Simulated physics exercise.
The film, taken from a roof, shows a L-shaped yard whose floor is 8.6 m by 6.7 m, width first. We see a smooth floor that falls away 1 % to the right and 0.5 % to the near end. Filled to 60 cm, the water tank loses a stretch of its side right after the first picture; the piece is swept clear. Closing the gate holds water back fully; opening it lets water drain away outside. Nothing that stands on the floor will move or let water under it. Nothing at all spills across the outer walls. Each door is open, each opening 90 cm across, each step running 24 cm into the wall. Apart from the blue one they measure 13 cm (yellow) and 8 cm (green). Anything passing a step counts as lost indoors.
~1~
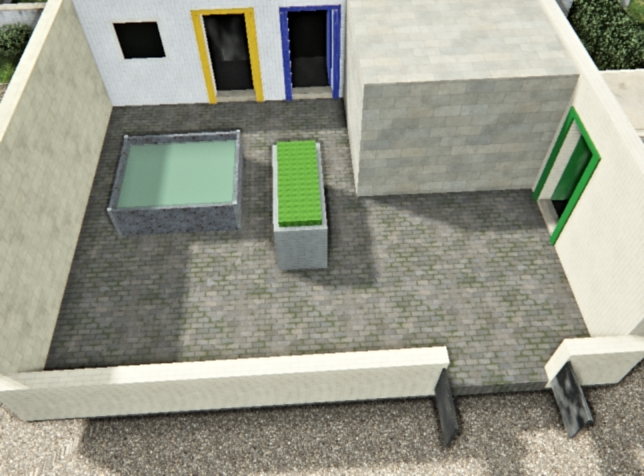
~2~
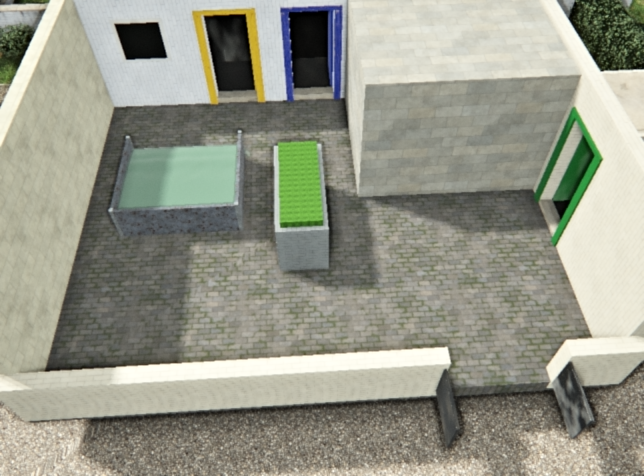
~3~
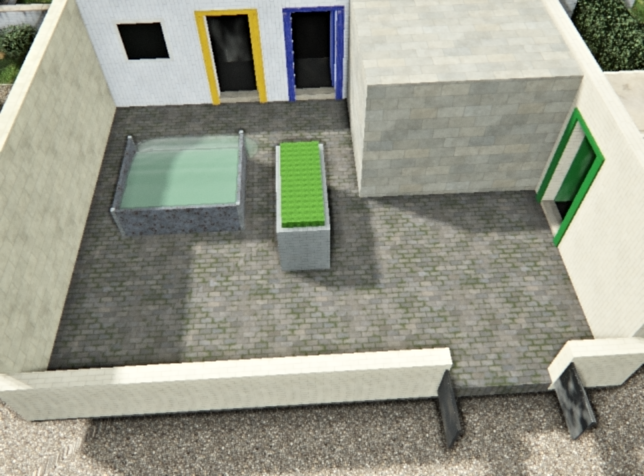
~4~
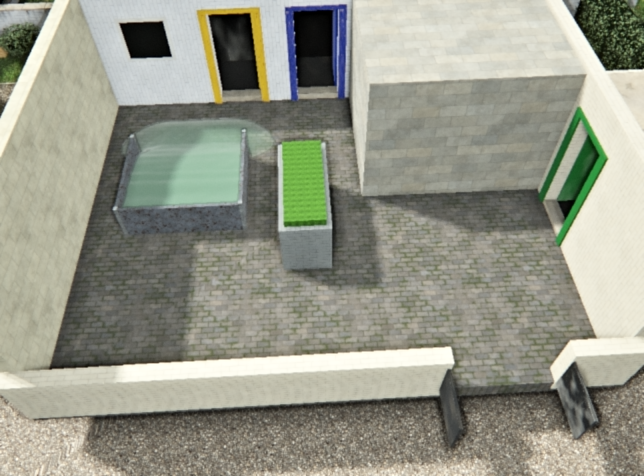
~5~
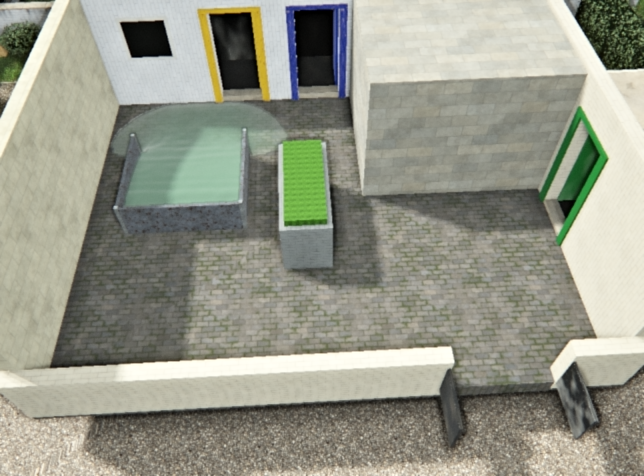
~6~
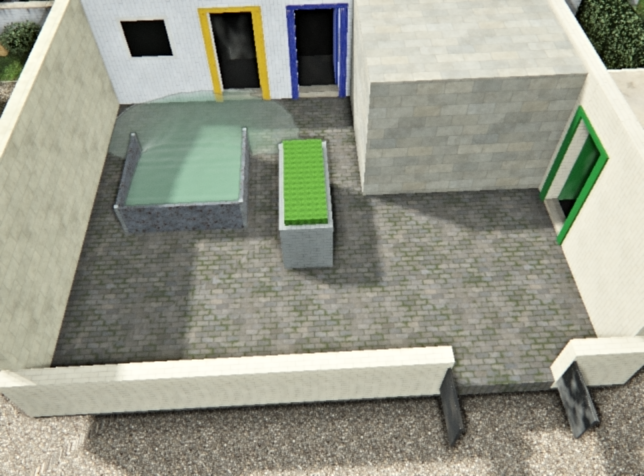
At the start, a stone-walled tank of green water sits still in a paved yard beside a planter topped with green. The tank's far side opens, and water pours out behind it, then spreads across the paving along the white wall with the yellow and blue doorways.
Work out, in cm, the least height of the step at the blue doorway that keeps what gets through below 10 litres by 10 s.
It would have to be about 18 cm high.
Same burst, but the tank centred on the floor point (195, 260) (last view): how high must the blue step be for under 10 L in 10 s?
20 cm or thereabouts.
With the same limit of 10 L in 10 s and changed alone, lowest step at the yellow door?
For the yellow door, about 32 cm.
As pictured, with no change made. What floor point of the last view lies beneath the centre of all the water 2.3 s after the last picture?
Centre of mass: About (209, 142) px.
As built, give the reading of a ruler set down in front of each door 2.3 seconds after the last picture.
Blue 16, yellow 21, green 0 cm.
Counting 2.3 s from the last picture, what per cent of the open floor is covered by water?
I'd say near 25 percent is wet.
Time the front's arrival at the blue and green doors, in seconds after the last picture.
Arrival: Blue 0.5 s, green not in the 10 s.
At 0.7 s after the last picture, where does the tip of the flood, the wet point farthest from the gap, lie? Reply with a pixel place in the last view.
Around (337, 97).
Then, 0.7 s after the last picture water covers 15 % of the floor, deepest (40 cm) near (201, 107); 7 cm at the blue door, 0 litres in over its 14 cm step.
Then, 2.3 s after the last picture water covers 25 % of the floor, deepest (32 cm) near (346, 102); 16 cm at the blue door, 2 litres in over its 14 cm step.
Then, 9.3 s after the last picture water covers 80 % of the floor, deepest (12 cm) near (600, 363); 8 cm at the blue door, 23 litres in over its 14 cm step.
At the blue door as built, the water peaked near 17 cm, 3.3 s after the last picture.
Run again over the same 10 s with other heights there, 18 litres in over 15 cm, 5 litres over 20.5 cm. The limit of 10 litres is kept from about 18 cm up.
